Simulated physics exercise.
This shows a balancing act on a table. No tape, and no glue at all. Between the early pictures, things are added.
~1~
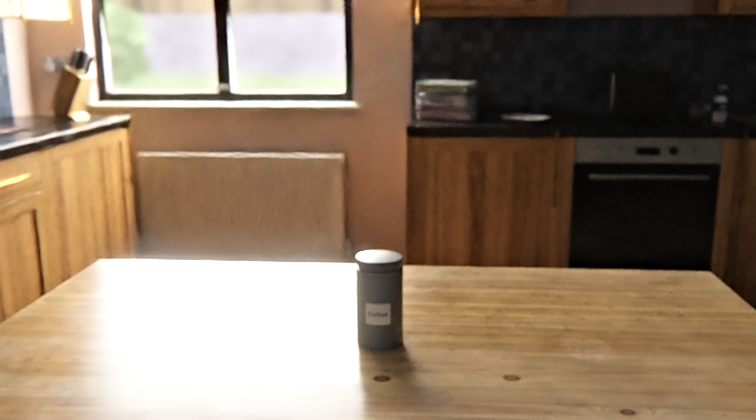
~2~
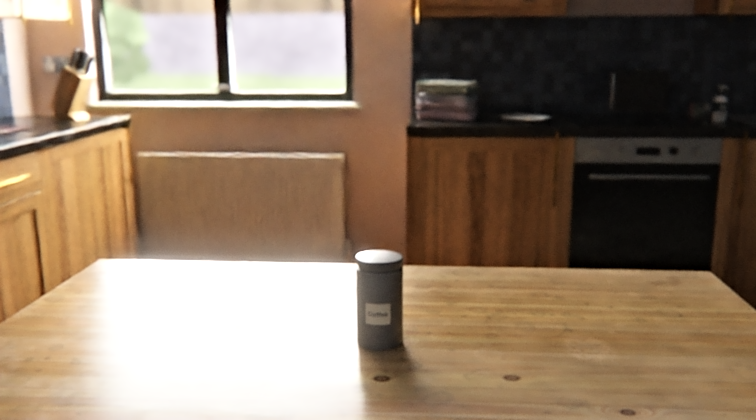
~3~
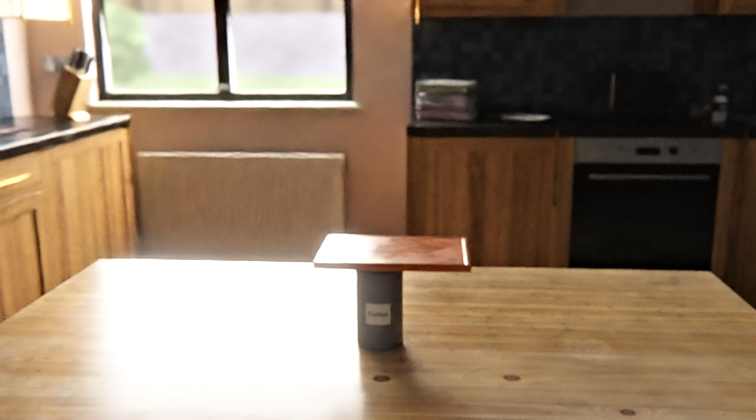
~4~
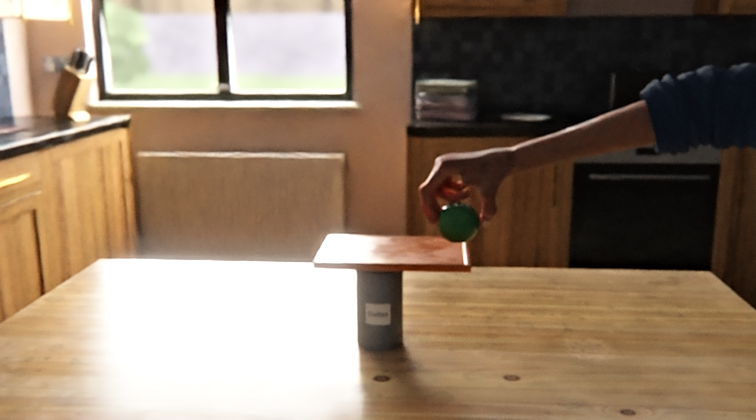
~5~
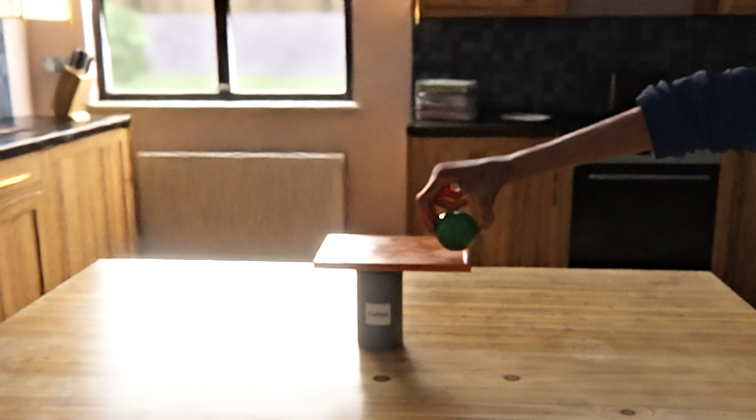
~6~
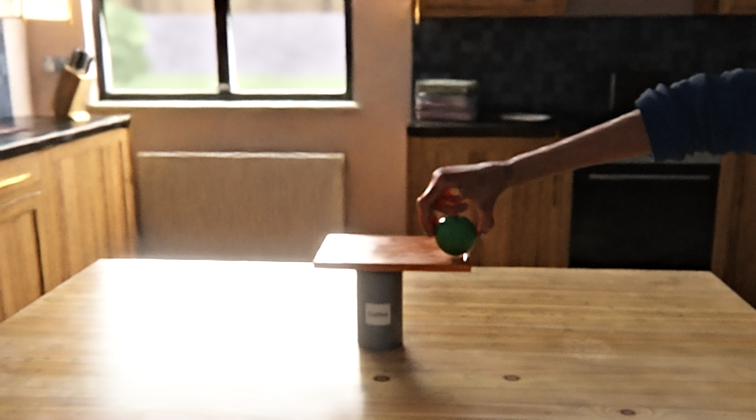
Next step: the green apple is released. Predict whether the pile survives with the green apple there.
It does not survive.
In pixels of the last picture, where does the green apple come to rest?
Roughly pixel (452, 334) in the last picture.
Then, 0.30 s past the last view, green apple now fallen; orange lid rocked 66° from its first pose.
Then, 0.40 s past the last view, orange lid on its side.
Then, 0.60 s past the last view, orange lid now fallen.
Finally, fallen, green apple and orange lid; grey jar still in place. Final places as the last picture's camera would see them, green apple near (452, 334). The stack loses its balance.
